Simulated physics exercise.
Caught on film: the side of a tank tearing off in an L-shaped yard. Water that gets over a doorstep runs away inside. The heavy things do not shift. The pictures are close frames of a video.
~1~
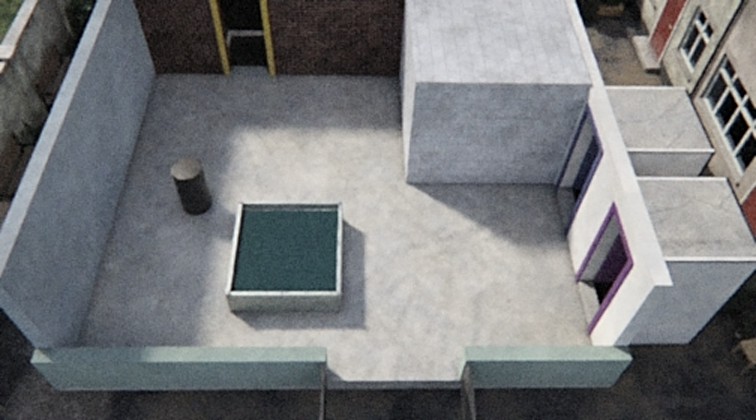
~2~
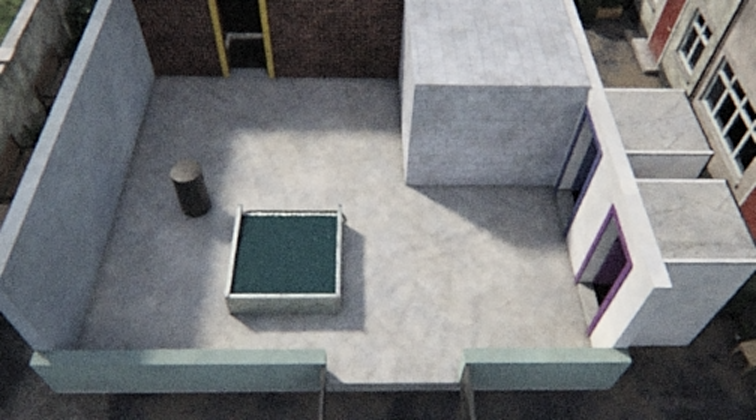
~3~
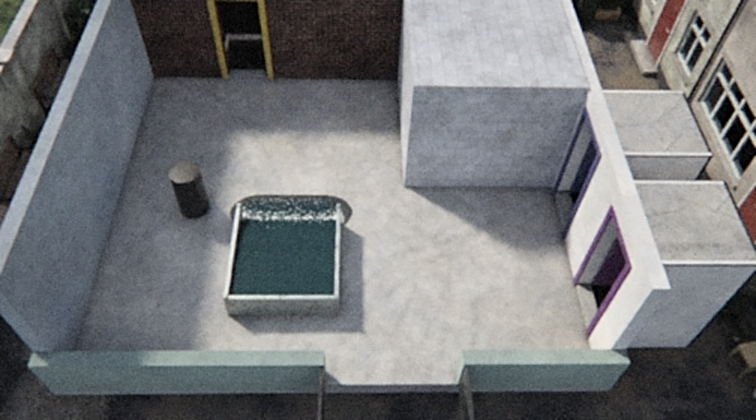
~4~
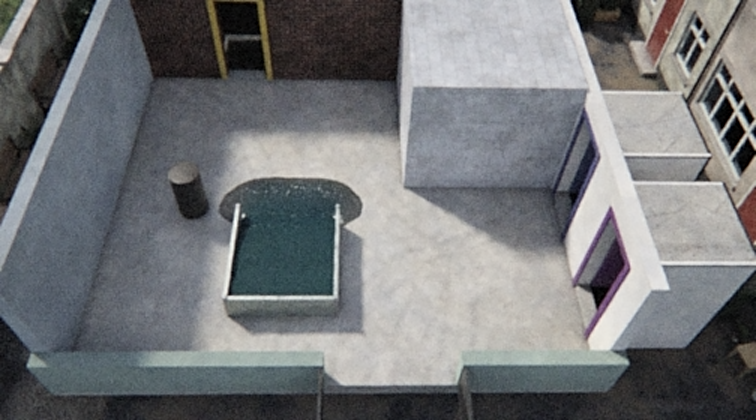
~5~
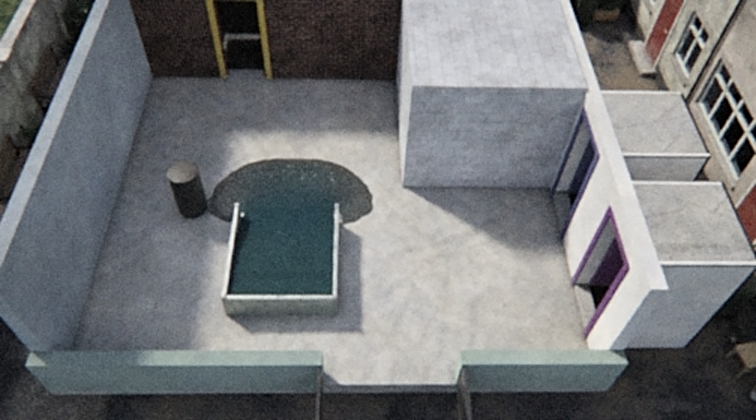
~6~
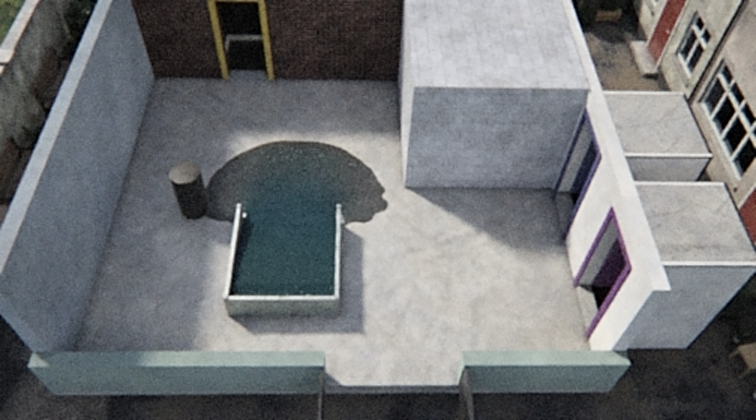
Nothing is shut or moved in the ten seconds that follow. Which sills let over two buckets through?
One by one: The yellow door lets in a lot; the blue door admits no more than that; the purple door admits no more than that.
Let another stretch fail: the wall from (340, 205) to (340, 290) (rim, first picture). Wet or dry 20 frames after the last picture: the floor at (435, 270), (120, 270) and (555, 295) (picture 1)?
As listed: Covered, free of water, under water.
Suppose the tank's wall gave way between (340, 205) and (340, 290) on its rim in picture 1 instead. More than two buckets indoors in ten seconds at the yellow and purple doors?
The yellow one keeps below it; the purple one goes over.
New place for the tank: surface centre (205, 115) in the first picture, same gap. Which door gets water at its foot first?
I say the yellow-painted one.
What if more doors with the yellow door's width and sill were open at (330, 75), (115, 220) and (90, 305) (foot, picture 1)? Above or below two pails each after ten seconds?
In that order: Is over, is under, stays under.
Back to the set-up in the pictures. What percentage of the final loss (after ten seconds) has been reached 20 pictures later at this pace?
Near 55 in a hundred.
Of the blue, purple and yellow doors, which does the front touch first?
It is the door marked yellow.
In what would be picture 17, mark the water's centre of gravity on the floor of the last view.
Close to (295, 185).
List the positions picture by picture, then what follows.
Still water in the tank at (287, 248), in the first frame.
The front is at a hidden place, out from the gap on the tank's far side, in the second frame.
Water pours out on the tank's far side and has run to (237, 209), in the third frame.
Water pours out on the tank's far side and has run to (349, 193), in the fourth frame.
The front is at (247, 169), out from the gap on the tank's far side, in the fifth frame.
The front is at (282, 144), out from the gap on the tank's far side, in the sixth frame.
A moment on, water covers 25 % of the floor; the yellow door not reached, the blue door not reached, the purple door not reached.
Next, water covers 35 % of the floor; the yellow door under two buckets in, the blue door not reached, the purple door not reached.
Then, water covers 40 % of the floor; the yellow door over two buckets in, the blue door not reached, the purple door not reached.
Later, water covers 40 % of the floor; the yellow door far over two buckets in, the blue door not reached, the purple door not reached.
In the end, water covers 70 % of the floor; the yellow door far over two buckets in, the blue door not reached, the purple door not reached.
